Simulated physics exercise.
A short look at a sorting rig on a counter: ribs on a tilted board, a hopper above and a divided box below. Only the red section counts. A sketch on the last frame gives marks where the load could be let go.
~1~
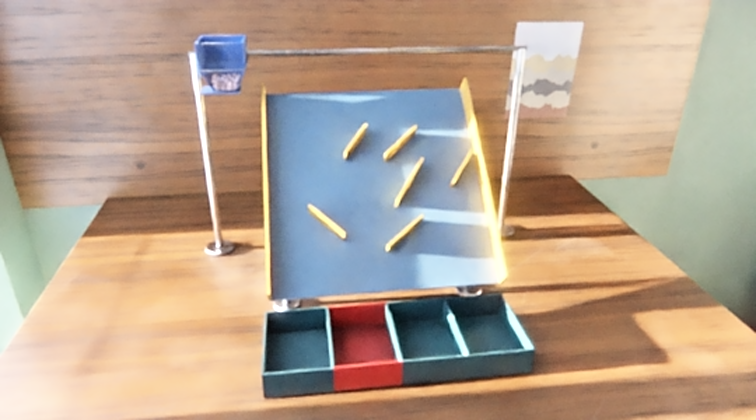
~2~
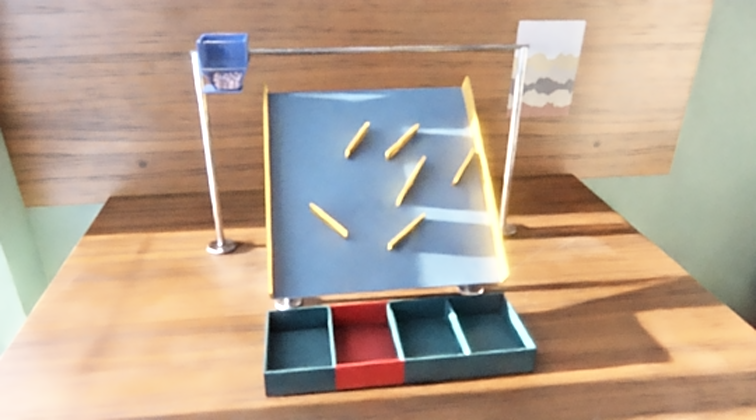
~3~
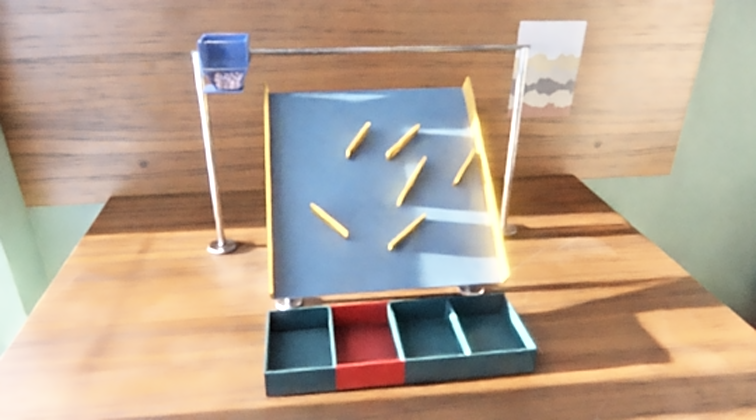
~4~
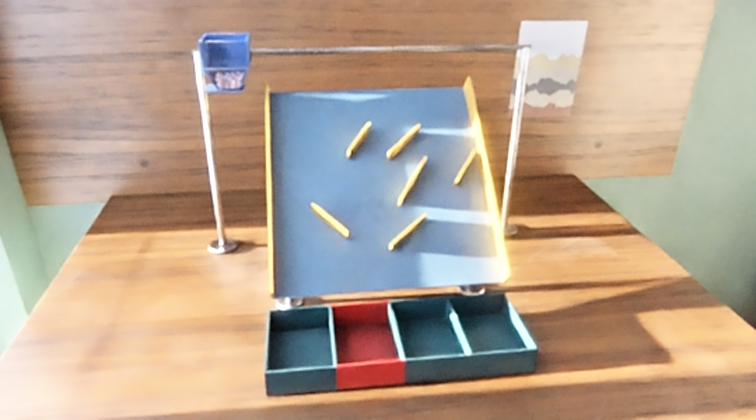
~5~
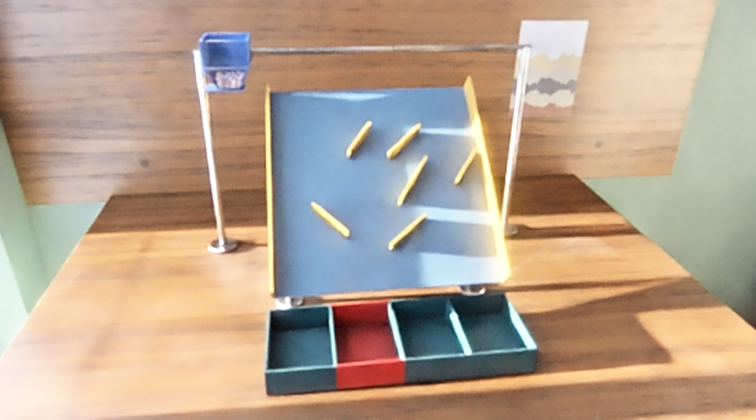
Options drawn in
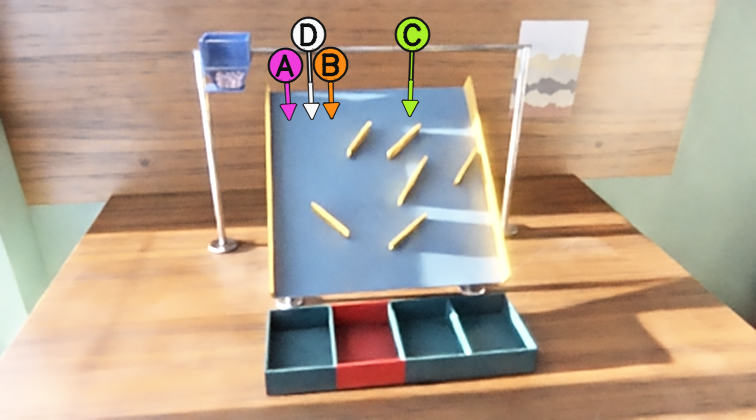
A tilted grey board with yellow ribs stood on a wooden counter, a small blue hopper above its left side and a divided green box with one red section below; almost nothing moved.
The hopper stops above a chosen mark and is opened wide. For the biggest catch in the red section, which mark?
C beats the others.
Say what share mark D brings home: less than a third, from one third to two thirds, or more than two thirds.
It is less than a third.
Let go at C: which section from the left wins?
It is the second one.
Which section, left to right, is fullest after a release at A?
The first.
On the marked copy, mark A meets the board at (288, 114); mark B meets the board at (331, 112); mark C meets the board at (409, 110); mark D meets the board at (311, 113).
With A, a small part in the red section, most in other sections, a small part outside the box.
With B, about a quarter in the red section, most in other sections.
With C, about half in the red section, about half in other sections.
With D, a small part in the red section, most in other sections, a small part outside the box.
